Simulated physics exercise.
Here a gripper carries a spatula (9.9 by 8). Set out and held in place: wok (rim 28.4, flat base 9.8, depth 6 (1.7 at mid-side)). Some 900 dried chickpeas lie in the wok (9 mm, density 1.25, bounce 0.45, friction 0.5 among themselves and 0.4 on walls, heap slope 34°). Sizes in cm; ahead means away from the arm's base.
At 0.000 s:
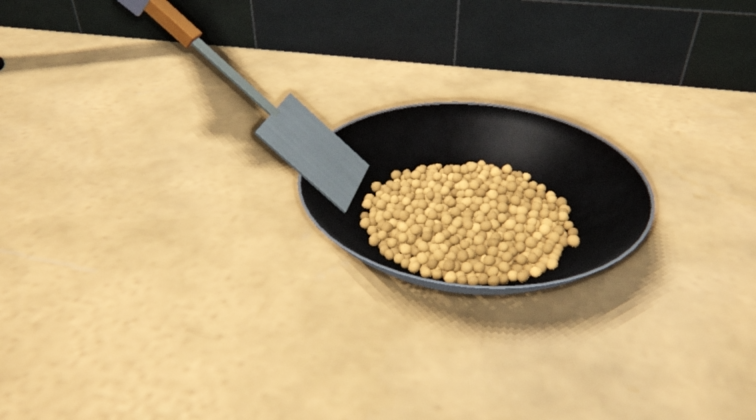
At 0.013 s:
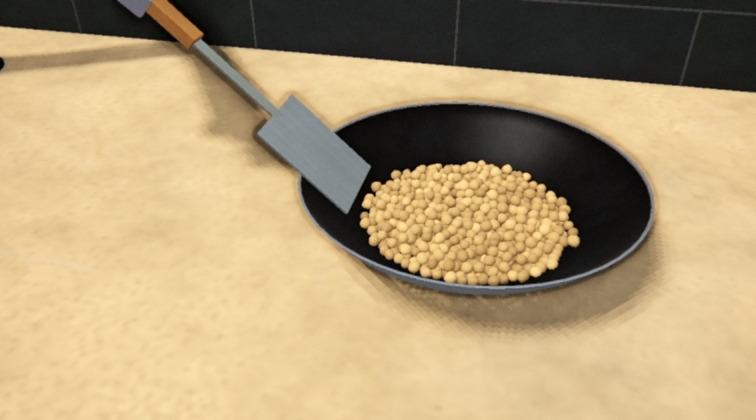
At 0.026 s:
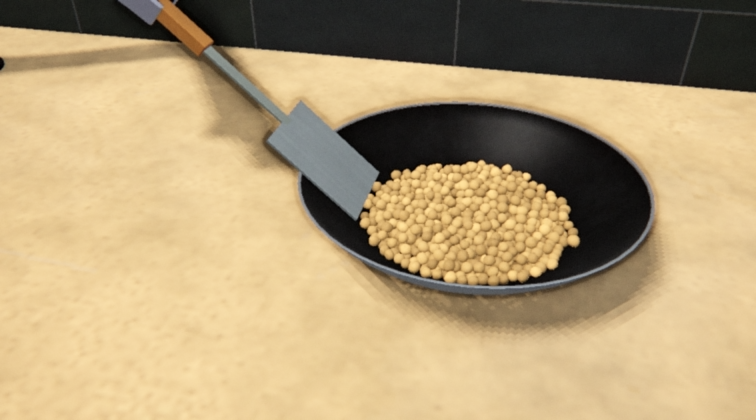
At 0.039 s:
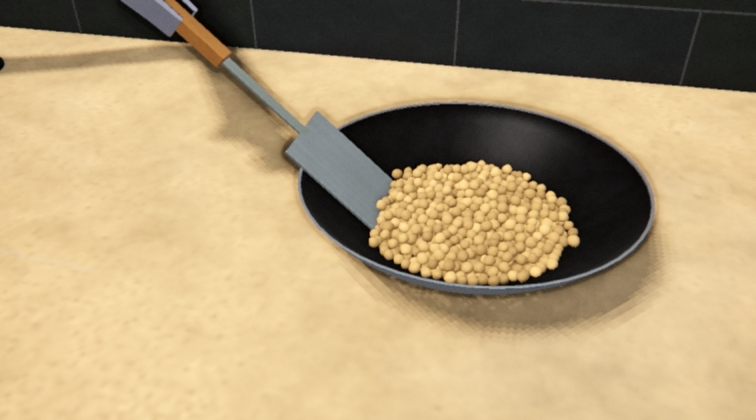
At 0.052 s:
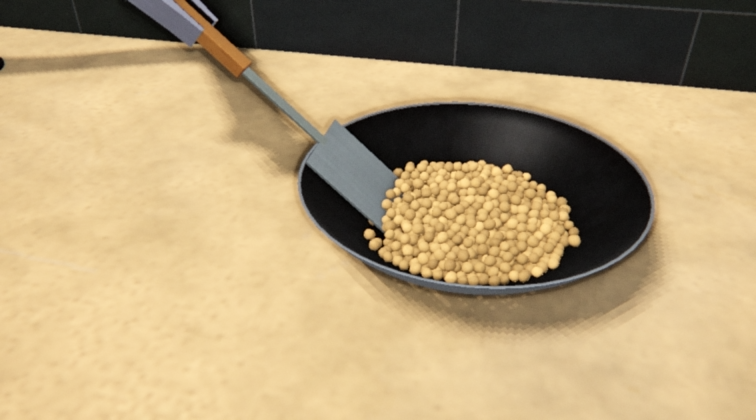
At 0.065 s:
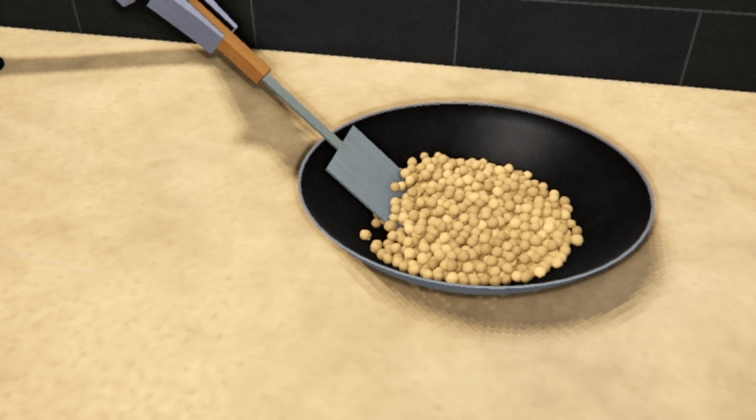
The clip opens on a dark wok of dried chickpeas on a beige countertop, with a gripper-held spatula resting its blade over the left rim. The spatula starts slowly, then slides down and right into the heap's left edge, nudging nearby chickpeas slightly while most stay put.
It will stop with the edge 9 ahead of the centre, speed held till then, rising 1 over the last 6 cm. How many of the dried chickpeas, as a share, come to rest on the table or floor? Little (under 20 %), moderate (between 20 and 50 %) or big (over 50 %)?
A moderate share, between 20 and 50 %, ends on the table or floor.
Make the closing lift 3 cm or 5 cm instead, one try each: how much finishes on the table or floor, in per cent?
Some 35 and 30 per cent.
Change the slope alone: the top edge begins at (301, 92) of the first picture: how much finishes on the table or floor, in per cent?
About 40 per cent.
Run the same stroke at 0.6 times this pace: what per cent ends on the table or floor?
About 20 per cent.
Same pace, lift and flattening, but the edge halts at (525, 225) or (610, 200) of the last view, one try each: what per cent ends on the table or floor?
Some 5 and 45 per cent.
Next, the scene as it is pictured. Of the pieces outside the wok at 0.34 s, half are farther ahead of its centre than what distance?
Roughly 24 cm.
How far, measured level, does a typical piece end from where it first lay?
Roughly 6 cm.
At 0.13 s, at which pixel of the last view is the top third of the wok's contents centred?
At about (513, 195).
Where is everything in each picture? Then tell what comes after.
The first picture shows spatula top edge at (273, 112), sloping 42°; upper third of the load around (466, 208), from x 365 to 575, top at y 165; 900 in the wok.
The second picture shows spatula top edge at (275, 113), sloping 42°; upper third of the load around (466, 208), from x 365 to 575, top at y 165.
The third picture shows spatula top edge at (284, 120), sloping 42°; upper third of the load around (466, 208), from x 365 to 575, top at y 165.
The fourth picture shows spatula top edge at (302, 130), sloping 42°; upper third of the load around (464, 209), from x 370 to 575, top at y 165.
The fifth picture shows spatula top edge at (321, 140), sloping 42°; upper third of the load around (458, 207), from x 370 to 575, top at y 165.
The sixth picture shows spatula top edge at (340, 146), sloping 42°; upper third of the load around (460, 204), from x 365 to 575, top at y 155; 900 in the wok.
After 0.10 s, sloping 42°, highest piece 7 above the table; 900 in the wok.
After 0.13 s, sloping 42°, highest piece 8 above the table; 900 in the wok.
After 0.34 s, sloping 42°, highest piece 12 above the table; 553 in the wok, 111 on the table or floor, 236 on the blade or in flight.
After 1.39 s, sloping 42°, highest piece 7 above the table; 553 in the wok, 347 on the table or floor.
At rest, 553 in the wok, 347 on the table or floor. That is 39 % on the table or floor.
